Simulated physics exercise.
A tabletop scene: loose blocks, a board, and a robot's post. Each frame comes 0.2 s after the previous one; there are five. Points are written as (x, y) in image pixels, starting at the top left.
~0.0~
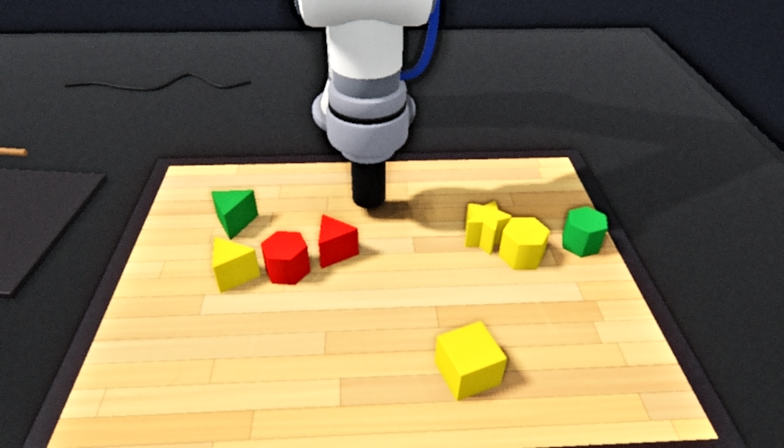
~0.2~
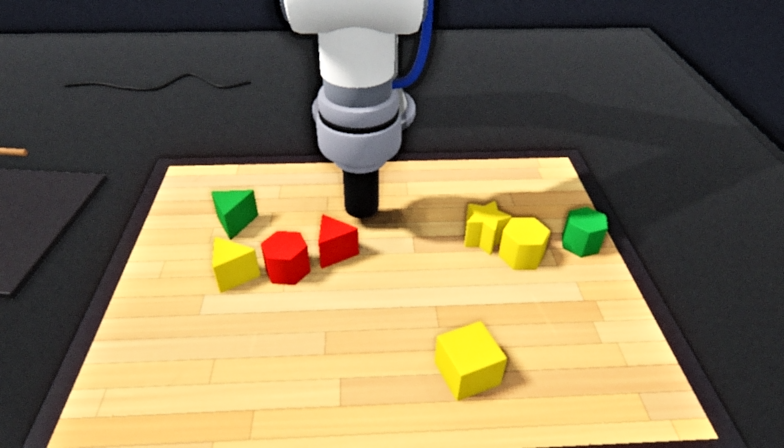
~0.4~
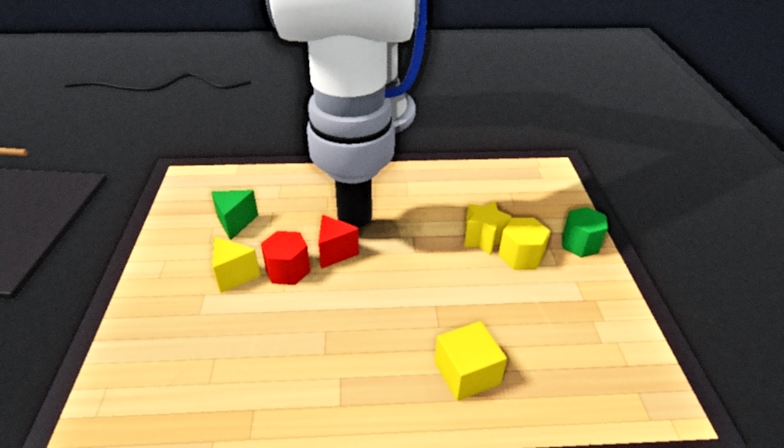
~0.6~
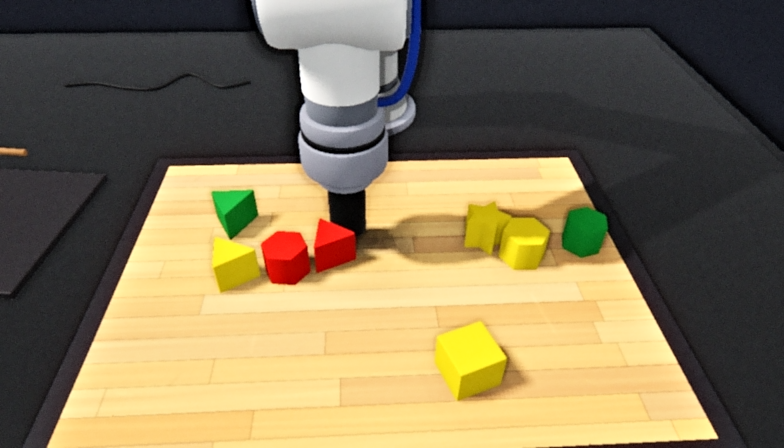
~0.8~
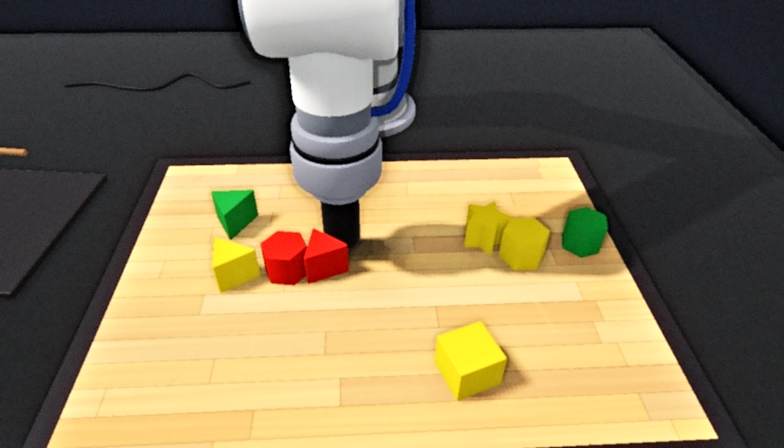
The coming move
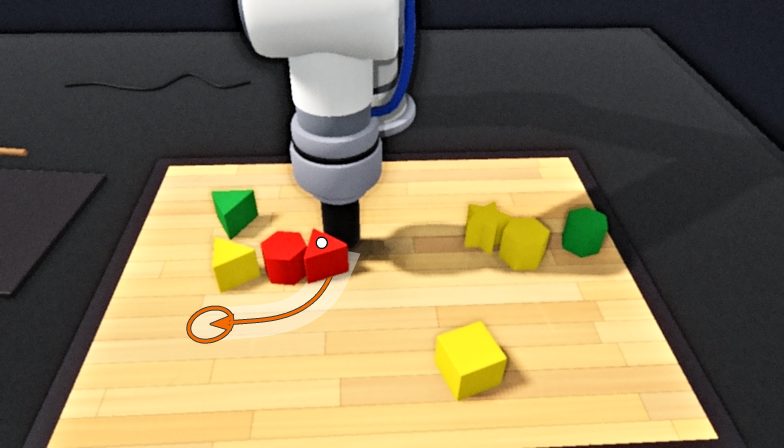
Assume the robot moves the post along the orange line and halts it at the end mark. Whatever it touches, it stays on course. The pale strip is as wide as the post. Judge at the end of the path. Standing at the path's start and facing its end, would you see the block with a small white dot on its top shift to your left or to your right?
The left-hand side.
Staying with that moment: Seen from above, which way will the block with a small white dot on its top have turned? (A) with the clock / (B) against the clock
Correct choice: B.
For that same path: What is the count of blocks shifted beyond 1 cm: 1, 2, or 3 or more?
I expect one block to move.
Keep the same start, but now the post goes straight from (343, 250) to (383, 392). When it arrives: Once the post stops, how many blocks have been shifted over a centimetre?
Moved: Just one.
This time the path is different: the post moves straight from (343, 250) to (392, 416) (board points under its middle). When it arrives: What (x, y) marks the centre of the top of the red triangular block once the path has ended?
At the end it should sit near (314, 258).
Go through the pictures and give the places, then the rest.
In the first frame, tip of the post at (369, 200), middles of tops, yellow triangular block at (228, 250), red hexagon at (284, 244), red triangular block at (333, 228).
In the second frame, post at (362, 209), nothing pushed.
In the third frame, post at (355, 219), nothing pushed.
In the fourth frame, post at (348, 229), red triangular block at (330, 232).
In the fifth frame, post at (342, 239), yellow triangular block at (228, 250), red hexagon at (283, 244), red triangular block at (322, 243).
The line goes from (343, 250) by way of (323, 289) and (274, 318) to (211, 324); the dot is on the red triangular block.
What follows on the original path. One third of the way, post at (322, 278); red hexagon at (278, 246), turned 20° clockwise; red triangular block at (291, 280), turned 20° clockwise.
Two thirds of the way, post at (271, 307); red hexagon at (278, 246), turned 20° clockwise; red triangular block at (238, 313).
At the end, post at (207, 313); yellow triangular block unmoved; red hexagon at (278, 246), turned 20° clockwise; red triangular block at (208, 327), turned 35° anticlockwise.
